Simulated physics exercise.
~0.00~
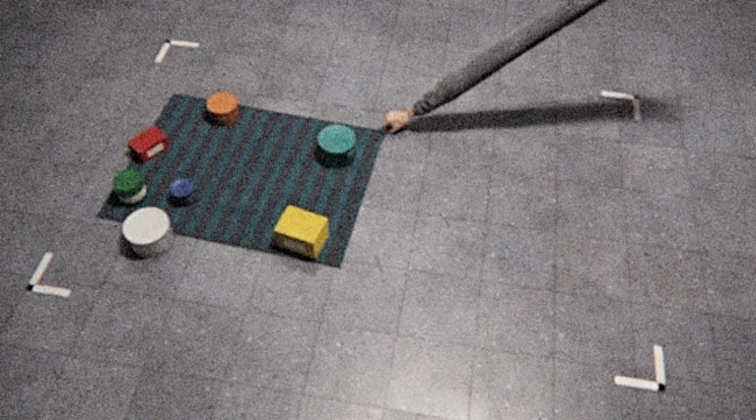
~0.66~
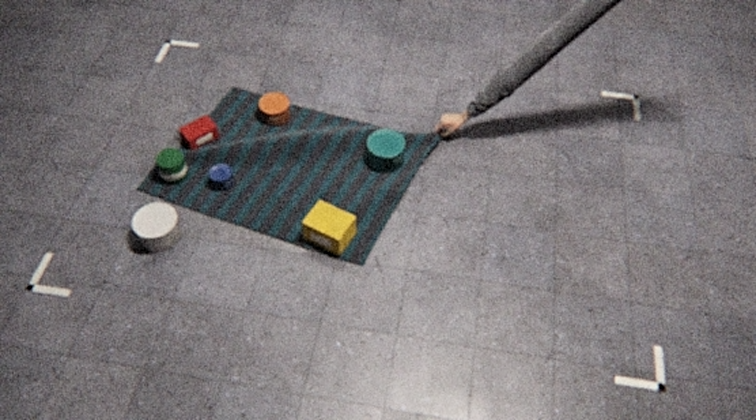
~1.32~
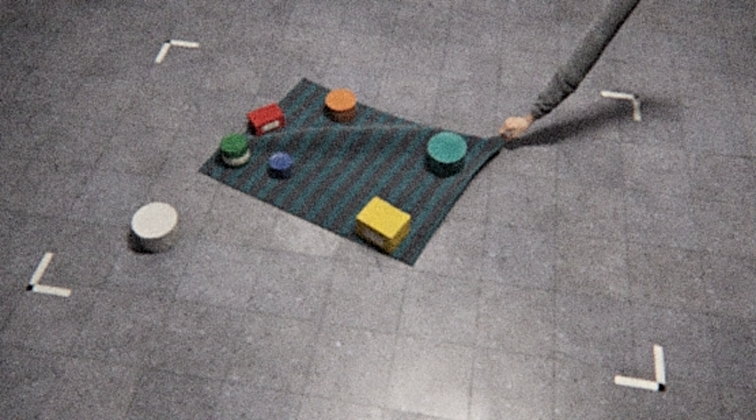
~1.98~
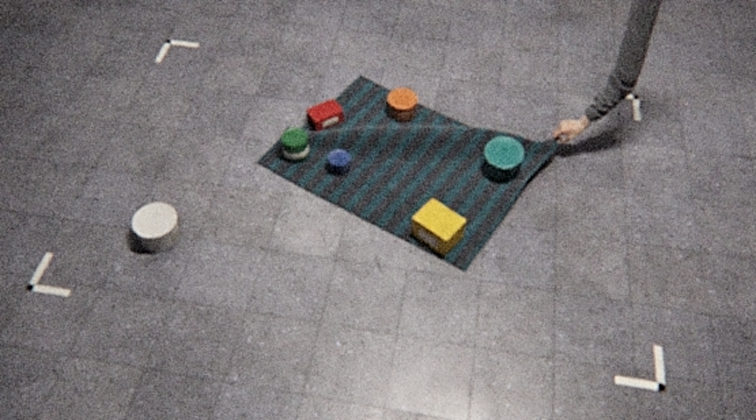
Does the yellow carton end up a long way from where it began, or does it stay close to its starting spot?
The yellow carton ends up a long way from where it began. It rides to the right on the dust sheet as the hand pulls.
